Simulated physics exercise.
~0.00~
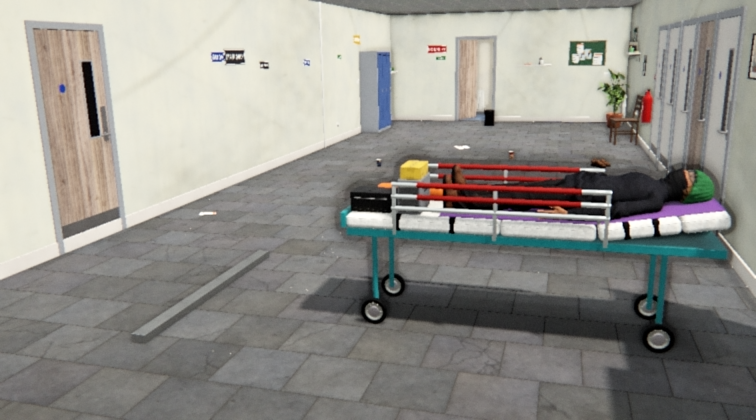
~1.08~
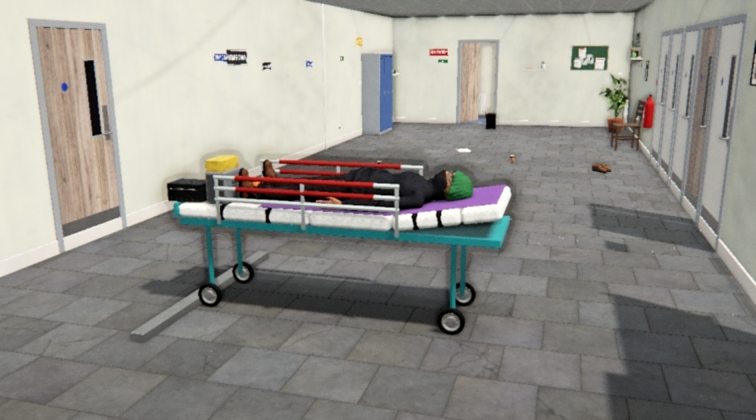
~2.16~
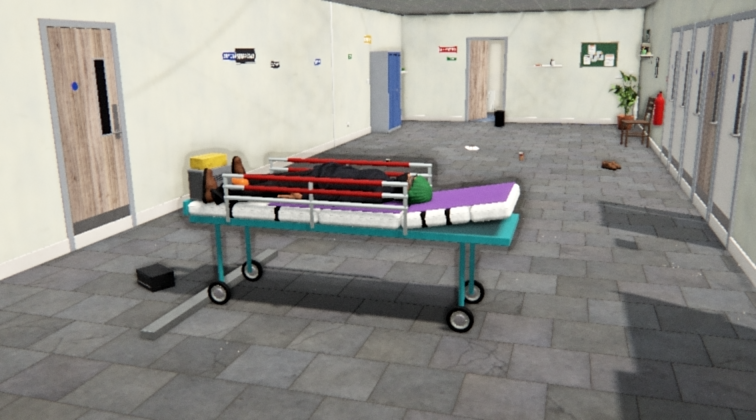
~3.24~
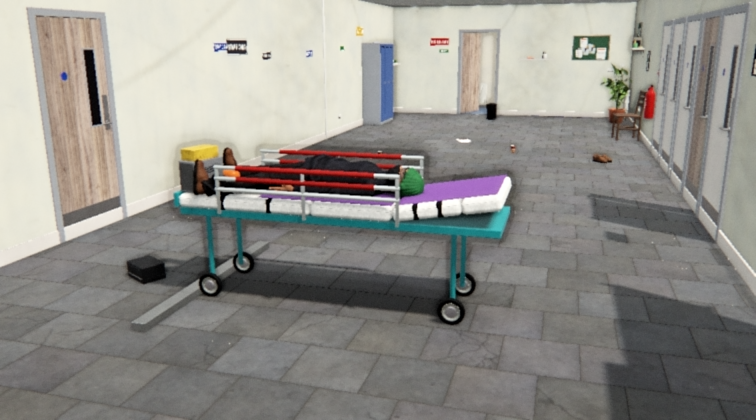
In a grey-tiled hospital corridor, seen from the side by a slightly swaying camera, a teal gurney with red and silver rails carries a limp, dark-clothed figure in a green cap. The person lies on a white and purple pad, with a yellow box and a black case near the feet. The gurney rolls left, feet first, towards a low grey sill on the floor and stops there. The body slides a little further towards the foot end, and the black case drops to the tiles. At the end it lies overturned on the floor, while the yellow box, the dark grey monitor beneath it and the sleeper remain aboard.
